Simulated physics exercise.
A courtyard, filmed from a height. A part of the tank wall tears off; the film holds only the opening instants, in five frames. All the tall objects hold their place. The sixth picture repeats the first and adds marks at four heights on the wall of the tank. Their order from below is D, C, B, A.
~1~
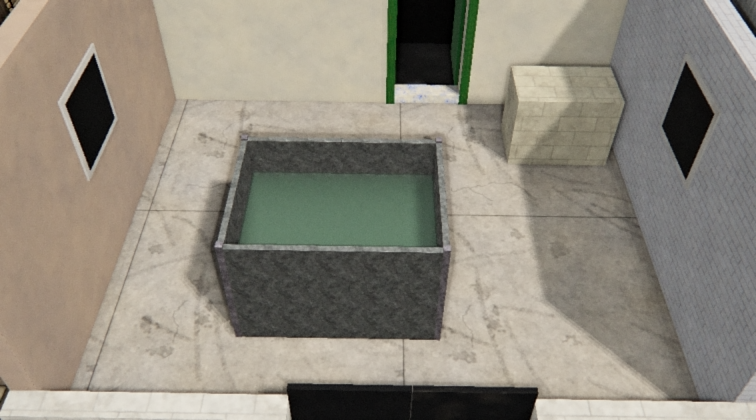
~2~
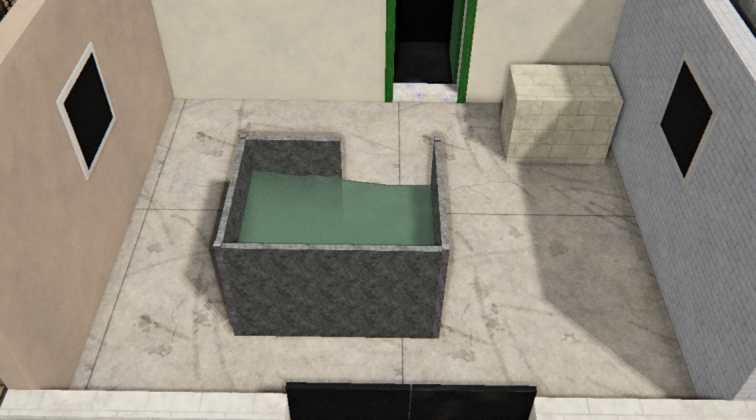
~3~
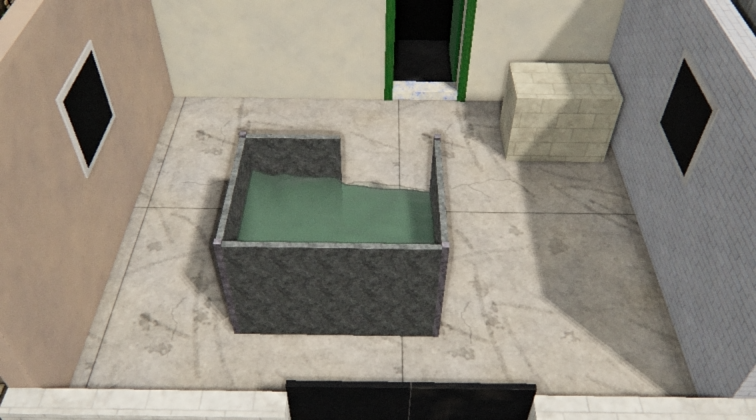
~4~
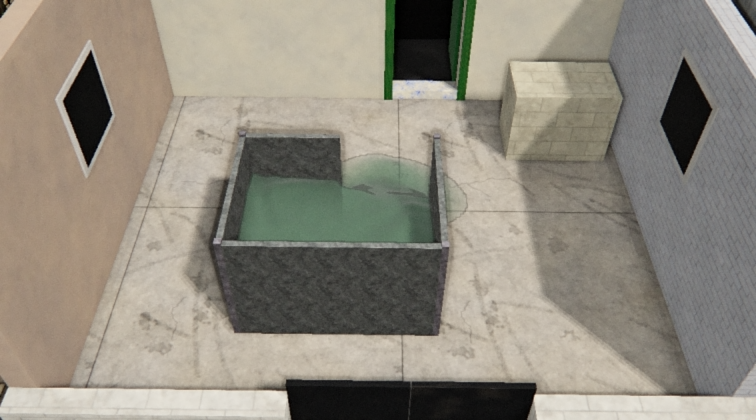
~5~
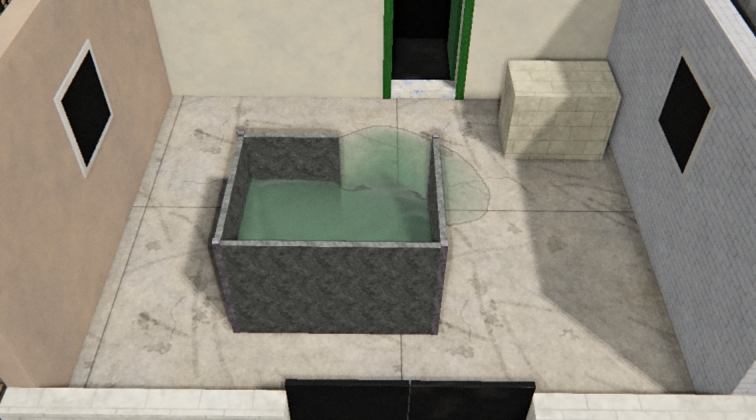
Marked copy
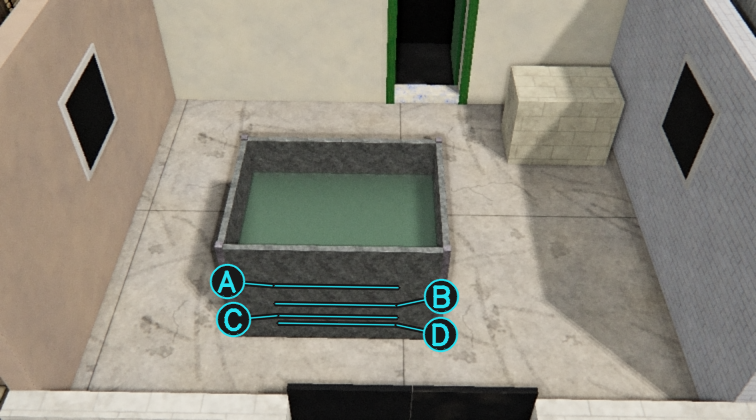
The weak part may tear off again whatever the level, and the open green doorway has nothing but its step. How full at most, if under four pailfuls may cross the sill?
The answer is mark C.
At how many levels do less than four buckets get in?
Two.
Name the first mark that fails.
B it is.
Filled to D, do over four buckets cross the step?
No, that is safe.
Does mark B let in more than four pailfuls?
Yes.
In cyan, A at (335, 286); B at (336, 304); C at (337, 316); D at (337, 324); from the bottom up D, C, B, A.
Choosing A, dozens of bucketfuls pour in.
Choosing B, about 8 bucketfuls get in.
Choosing C, a splash gets over, under a bucket.
Choosing D, nothing gets over.
